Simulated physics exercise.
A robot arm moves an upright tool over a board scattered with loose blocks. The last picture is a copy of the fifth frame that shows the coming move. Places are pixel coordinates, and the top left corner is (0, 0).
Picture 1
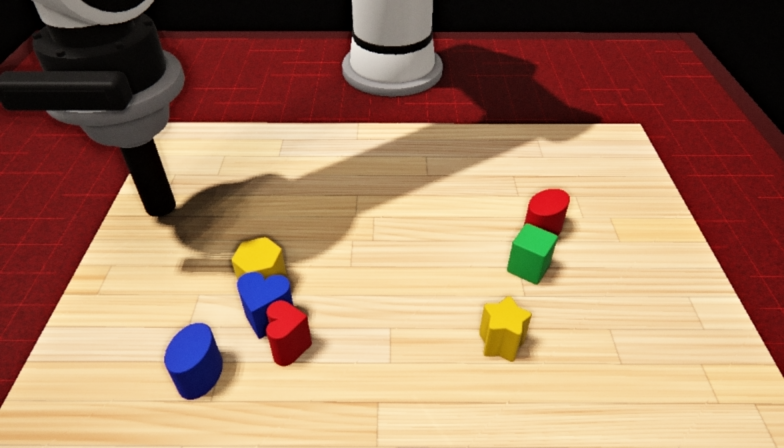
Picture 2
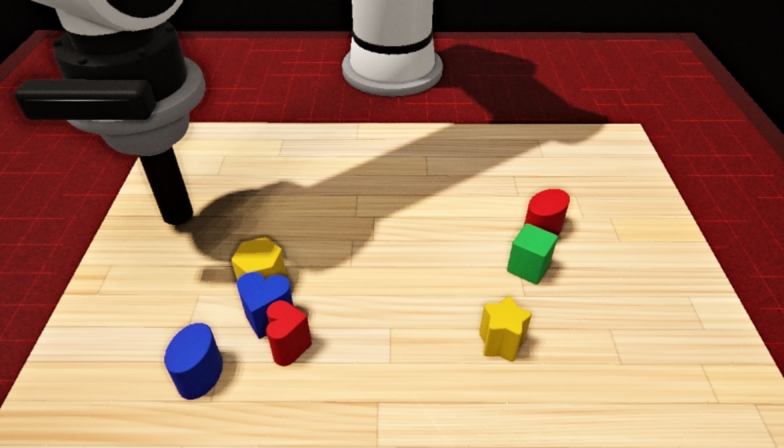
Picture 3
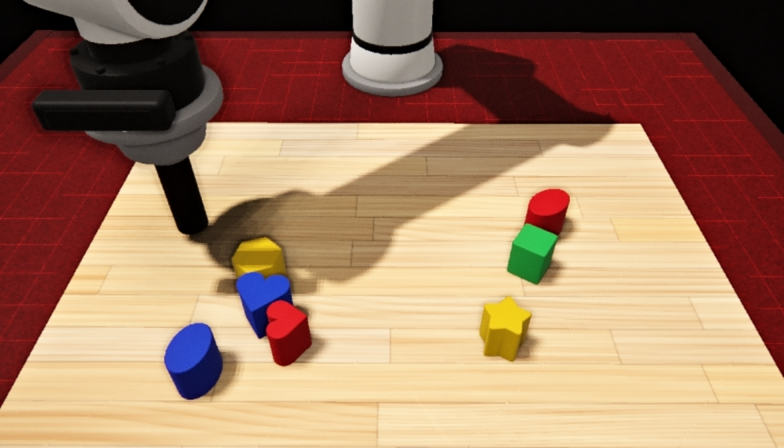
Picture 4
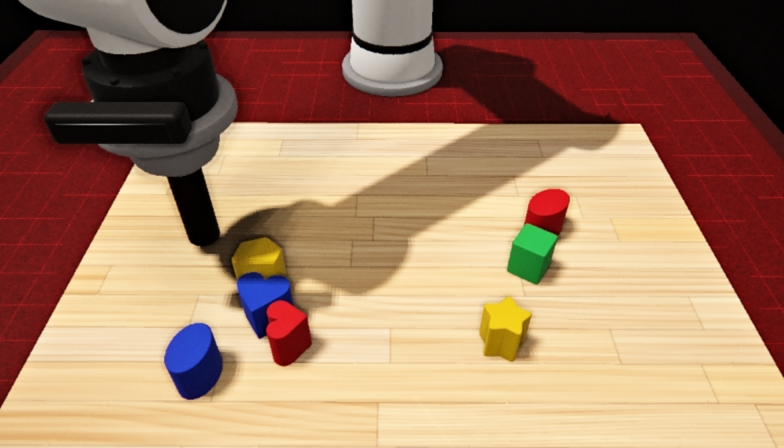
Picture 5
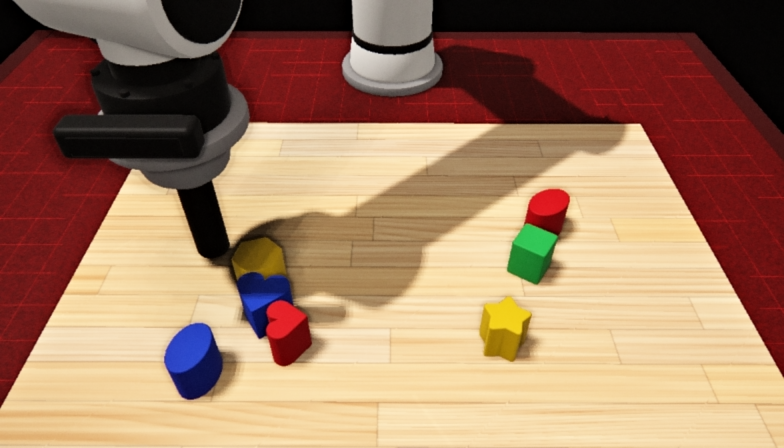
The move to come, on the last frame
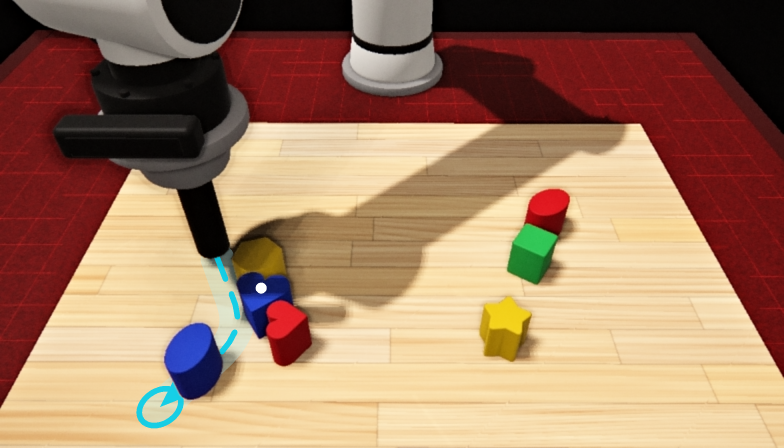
The clip shows a robot arm moving a black upright tool rightward and toward the viewer over a wooden board, nearing a yellow hexagonal block beside blue and red hearts, while all the scattered blocks stay still.
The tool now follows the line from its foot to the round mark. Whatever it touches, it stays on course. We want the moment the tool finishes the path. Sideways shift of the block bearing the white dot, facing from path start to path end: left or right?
Gets pushed left.
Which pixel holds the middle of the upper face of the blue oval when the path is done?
Most likely (121, 426).
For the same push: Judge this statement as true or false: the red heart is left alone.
My answer: False.
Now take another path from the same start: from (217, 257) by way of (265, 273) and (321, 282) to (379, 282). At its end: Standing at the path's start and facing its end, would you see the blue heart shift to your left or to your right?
The shift goes right.
Path on the board, from (217, 257) by way of (234, 300) and (220, 354) to (160, 407); the dot is on the blue heart.
The first path, step by step. One third of the way, tool at (231, 291); yellow hexagonal block at (265, 256), turned 25° anticlockwise.
Two thirds of the way, tool at (217, 344); blue oval at (175, 362); yellow hexagonal block at (266, 257), turned 30° anticlockwise; blue heart at (274, 299), turned 40° anticlockwise; red heart at (297, 327), turned 35° clockwise.
At the end, tool at (155, 398); blue oval at (121, 426), turned 40° anticlockwise; yellow hexagonal block at (266, 257), turned 30° anticlockwise; blue heart at (274, 299), turned 40° anticlockwise; red heart at (297, 327), turned 35° clockwise.
